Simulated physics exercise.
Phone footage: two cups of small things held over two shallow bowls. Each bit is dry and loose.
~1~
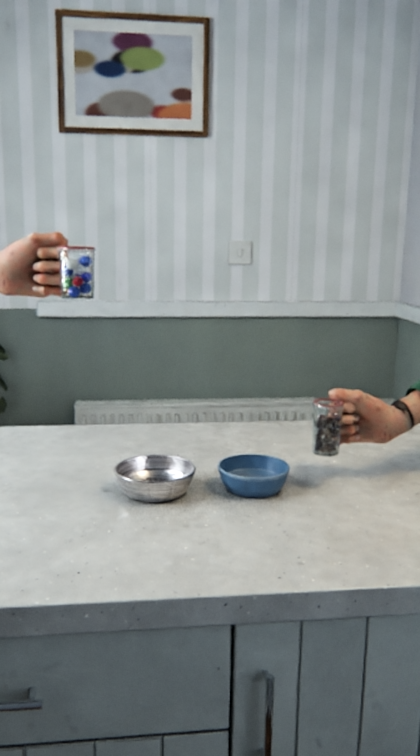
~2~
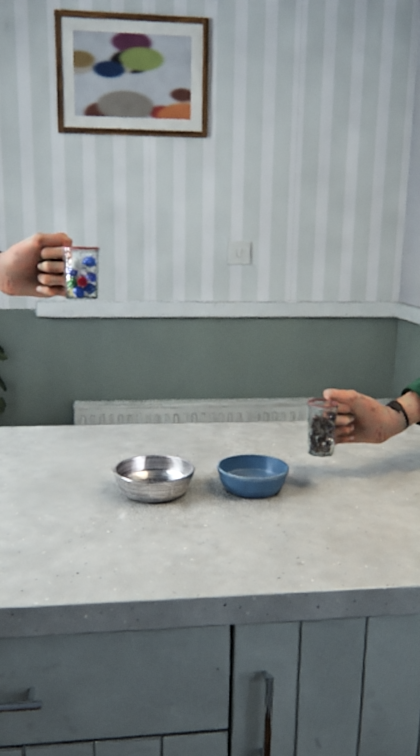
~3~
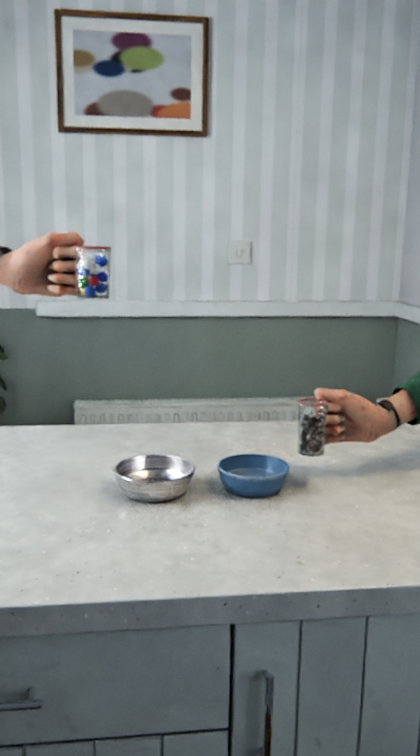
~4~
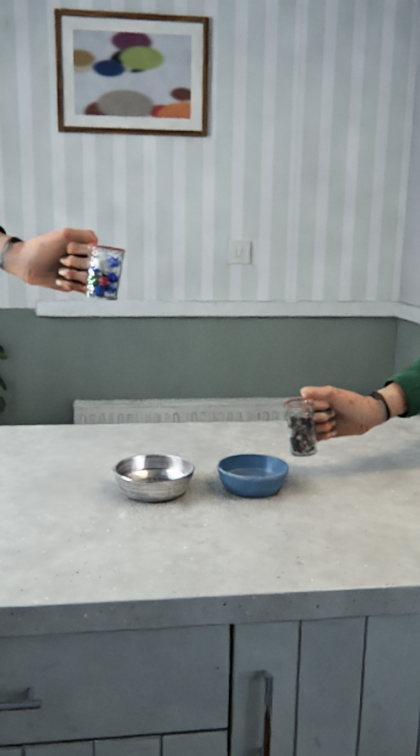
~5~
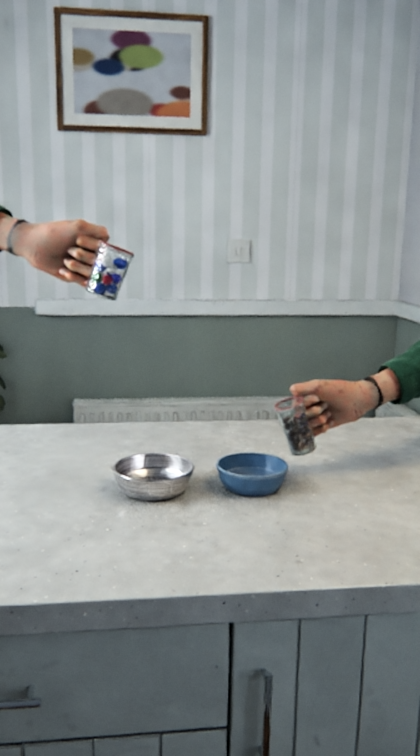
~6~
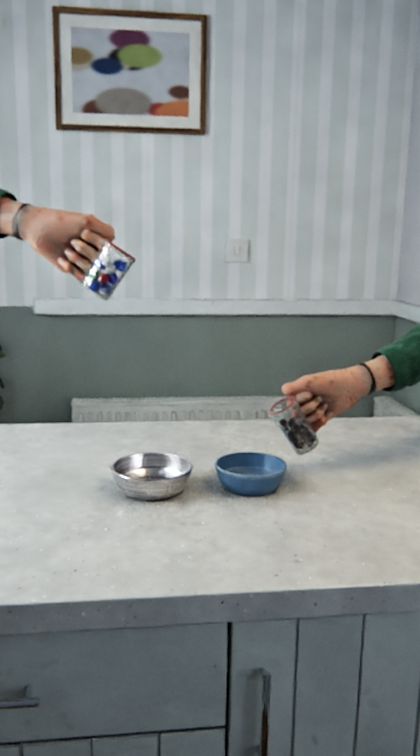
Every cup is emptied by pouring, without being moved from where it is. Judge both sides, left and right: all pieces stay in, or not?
Left - not all stay in; right - all stay in.
Then, 0.42 s after the last picture, left, all still in the cup; right, all still in the cup.
Then, 0.78 s after the last picture, left, most still in the cup, about a quarter in the air; right, most still in the cup, a small part in the dish, a small part in the air.
Then, 1.09 s after the last picture, left, about a third in the dish, about two thirds in the air; right, all in the dish.
By the end, left, about half in the dish, about half outside the dish; right, all in the dish, none outside the dish.
